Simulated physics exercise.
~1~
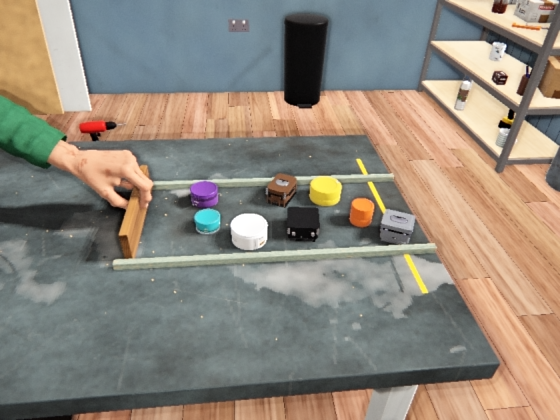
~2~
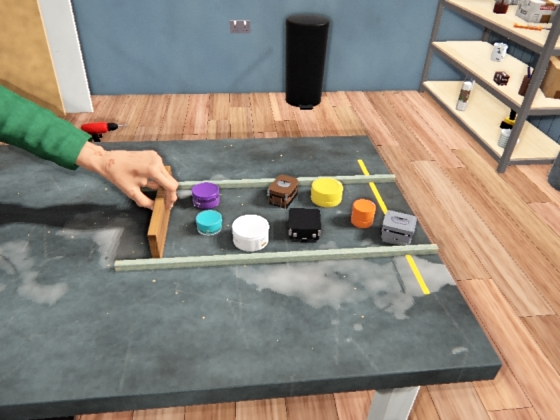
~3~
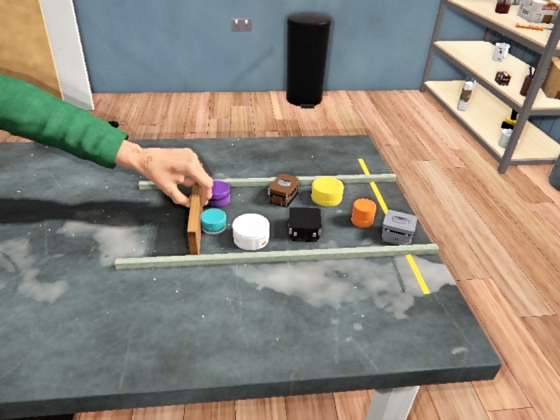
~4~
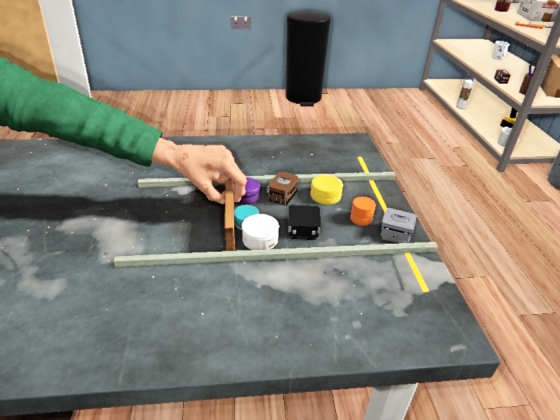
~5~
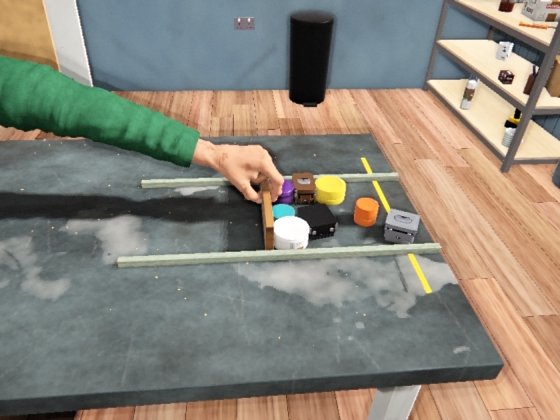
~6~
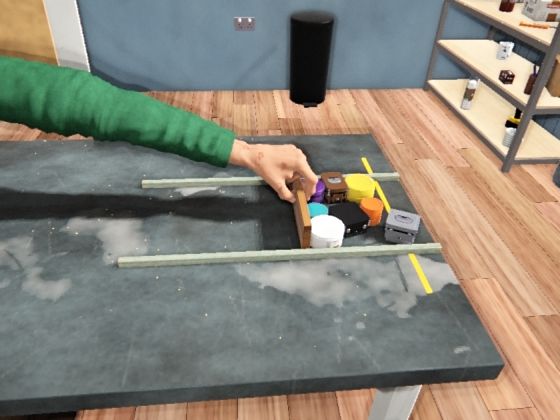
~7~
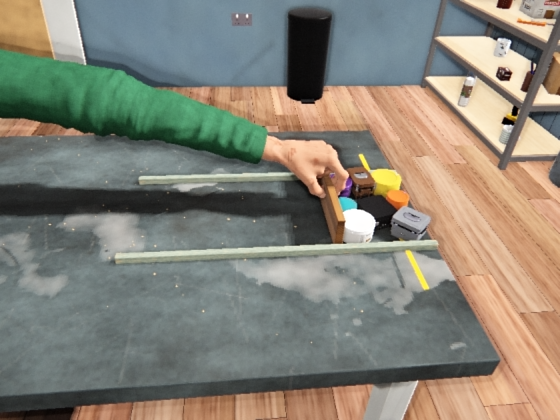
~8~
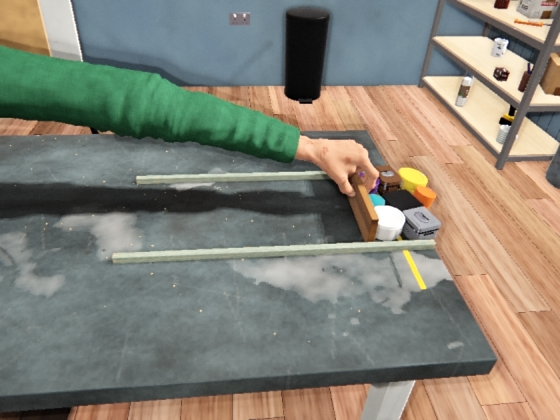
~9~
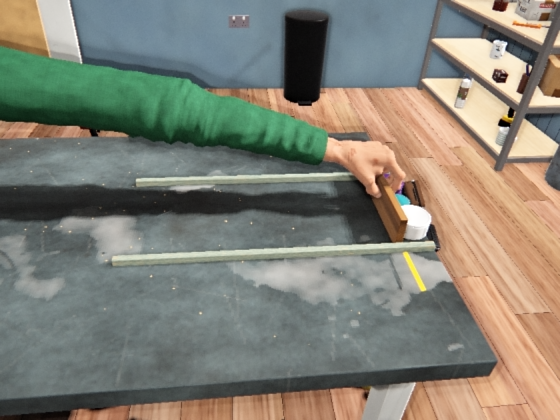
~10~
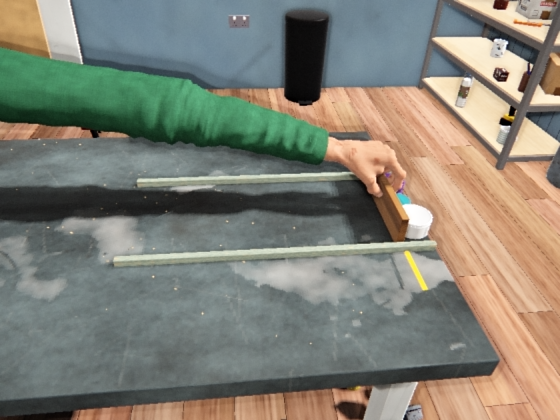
A hand slides a wooden board right along a table, pushing several small containers off the end.
